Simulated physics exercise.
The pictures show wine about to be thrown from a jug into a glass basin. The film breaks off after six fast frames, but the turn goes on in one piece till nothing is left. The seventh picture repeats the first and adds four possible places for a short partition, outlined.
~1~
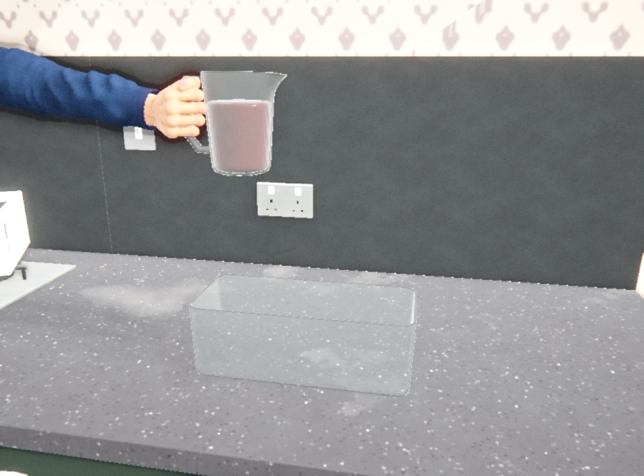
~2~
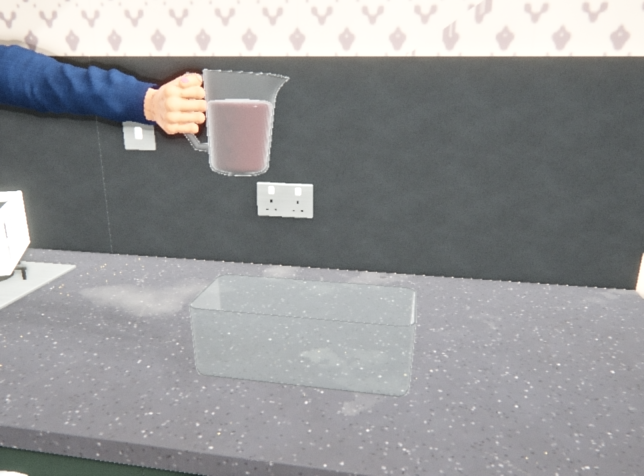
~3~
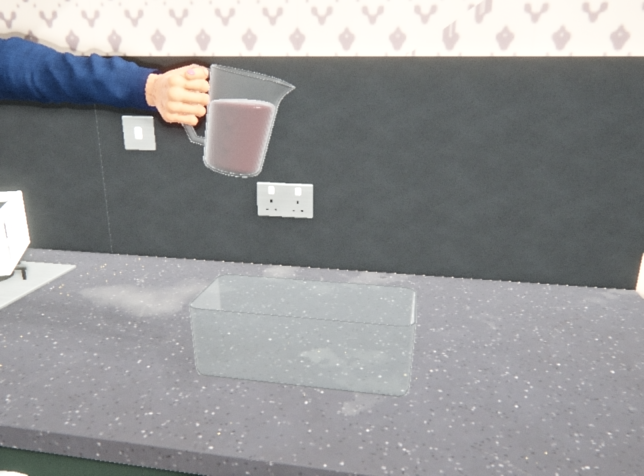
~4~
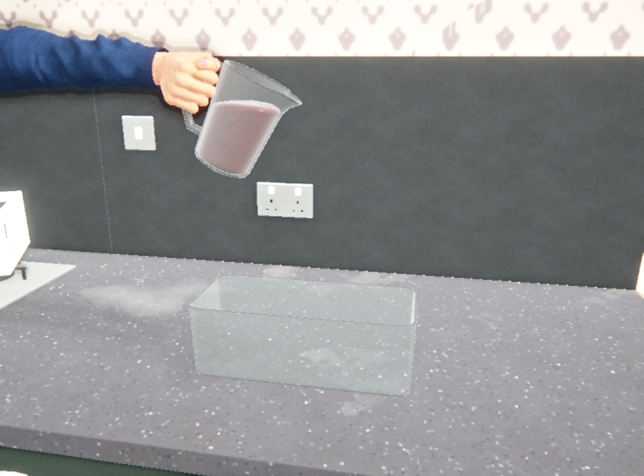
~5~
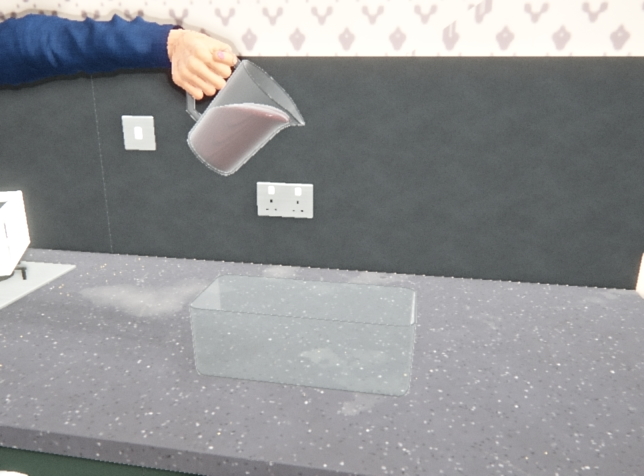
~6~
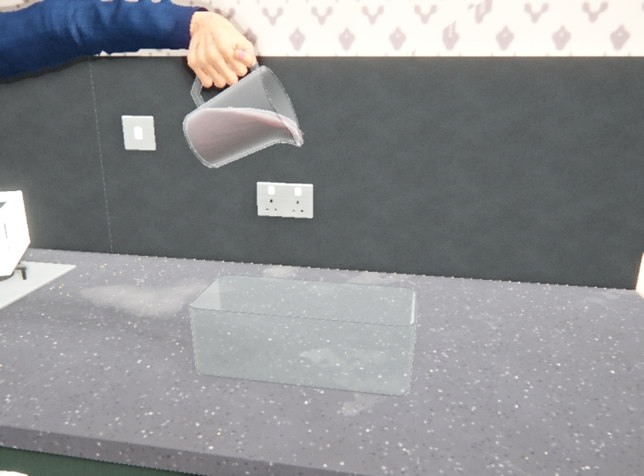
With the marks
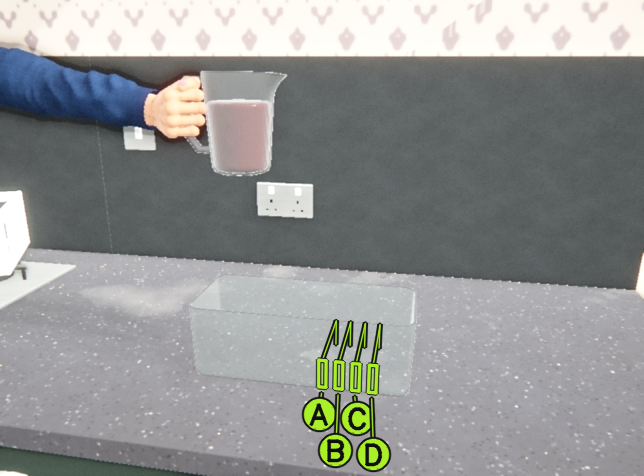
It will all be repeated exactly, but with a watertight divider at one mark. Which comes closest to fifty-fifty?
The best slot is B.
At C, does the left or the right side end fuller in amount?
More ends on the left.
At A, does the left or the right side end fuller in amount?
The right side.
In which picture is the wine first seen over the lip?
Picture 6.
On the marked copy, A at (321, 392); B at (338, 394); C at (354, 396); D at (371, 398).
If A is chosen, about 12 % ends left of the wall and 81 % right of it; 8 % is lost outside.
If B is chosen, about 48 % ends left of the wall and 48 % right of it; 4 % is lost outside.
If C is chosen, about 76 % ends left of the wall and 10 % right of it; 13 % is lost outside.
If D is chosen, about 84 % ends left of the wall and 7 % right of it; 9 % is lost outside.
